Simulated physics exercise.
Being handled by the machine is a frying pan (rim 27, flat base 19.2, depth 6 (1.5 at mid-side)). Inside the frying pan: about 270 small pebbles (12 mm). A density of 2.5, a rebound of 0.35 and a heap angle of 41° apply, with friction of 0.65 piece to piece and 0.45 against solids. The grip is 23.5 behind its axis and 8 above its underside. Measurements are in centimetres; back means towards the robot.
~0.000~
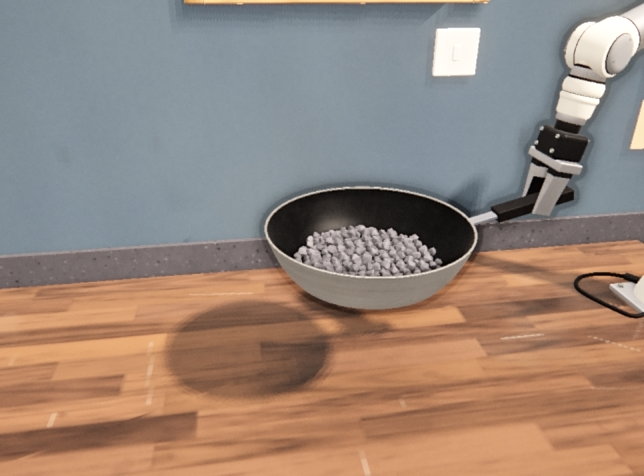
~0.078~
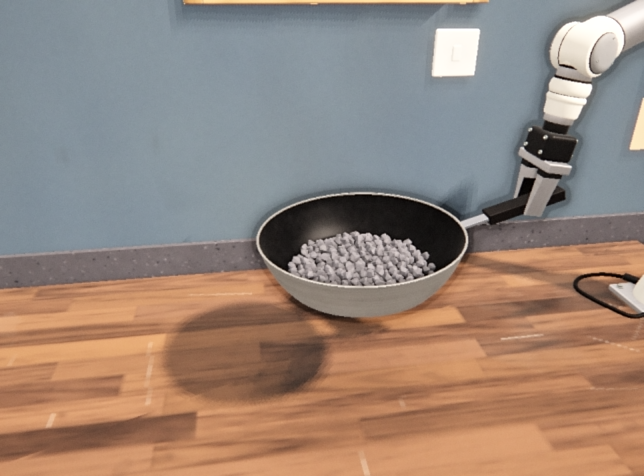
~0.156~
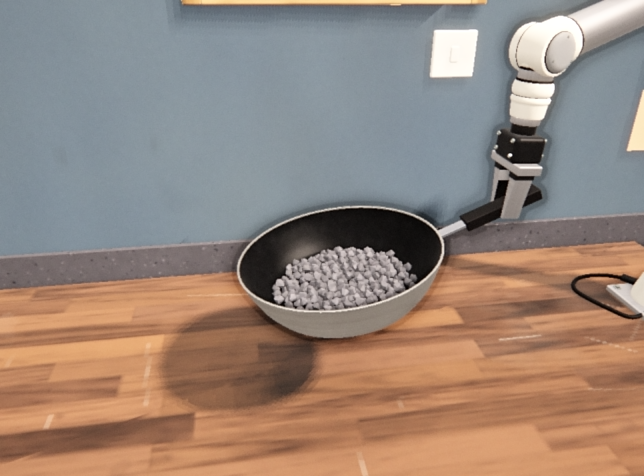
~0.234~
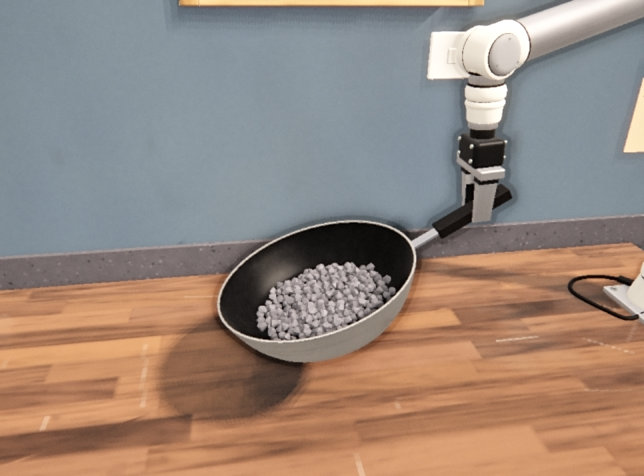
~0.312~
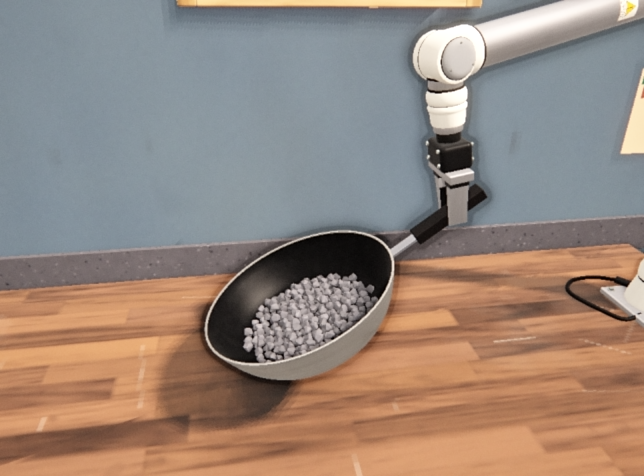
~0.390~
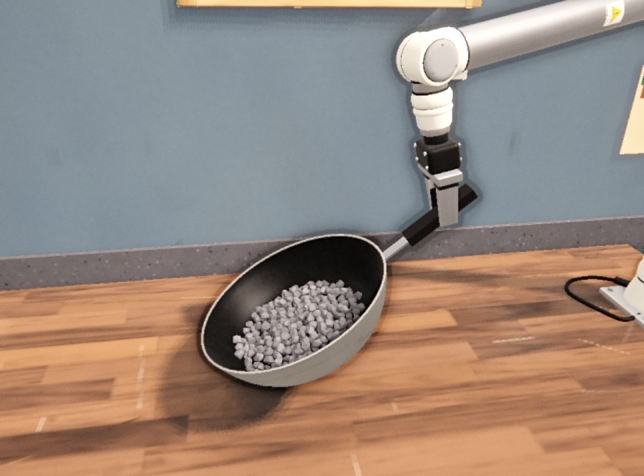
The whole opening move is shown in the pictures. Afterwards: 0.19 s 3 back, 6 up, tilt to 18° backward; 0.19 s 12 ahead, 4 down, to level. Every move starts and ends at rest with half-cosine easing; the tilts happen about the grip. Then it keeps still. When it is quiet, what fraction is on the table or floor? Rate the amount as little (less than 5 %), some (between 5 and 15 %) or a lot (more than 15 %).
Little - less than 5 %.
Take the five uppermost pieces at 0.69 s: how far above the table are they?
Those pieces are roughly 60 cm high.
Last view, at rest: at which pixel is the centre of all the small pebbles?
The centre of the pieces at rest lies close to (215, 261).
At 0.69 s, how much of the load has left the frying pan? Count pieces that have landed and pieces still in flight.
Running total: Approx. 100 %.
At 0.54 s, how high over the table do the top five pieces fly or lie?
Roughly 38 cm above the table.
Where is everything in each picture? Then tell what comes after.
The first picture shows the frying pan middle at (368, 246), level; upper third of the load around (370, 252), from x 295 to 440, top at y 230; 269 in the frying pan.
The second picture shows the frying pan middle at (361, 253), tilted 2° forward; upper third of the load around (369, 259), from x 290 to 430, top at y 235.
The third picture shows the frying pan middle at (342, 271), tilted 8° forward; upper third of the load around (375, 273), from x 275 to 415, top at y 250.
The fourth picture shows the frying pan middle at (321, 292), tilted 16° forward; upper third of the load around (359, 288), from x 260 to 390, top at y 265.
The fifth picture shows the frying pan middle at (306, 307), tilted 22° forward; upper third of the load around (343, 300), from x 250 to 375, top at y 275.
The sixth picture shows the frying pan middle at (301, 312), tilted 24° forward; upper third of the load around (330, 307), from x 235 to 360, top at y 285; 269 in the frying pan.
After 0.54 s, tilted 14° backward, highest piece 39 above the table; 269 in the frying pan.
After 0.69 s, tilted 6° backward, highest piece 61 above the table; 2 in the frying pan, 267 in flight or on a rim.
After 0.97 s, level, highest piece 43 above the table; 251 in the frying pan, 18 in flight or on a rim.
After 2.02 s, level, highest piece 27 above the table; 265 in the frying pan, 4 on the table or floor.
In the end, 265 in the frying pan, 4 on the table or floor. That is 1 % on the table or floor.
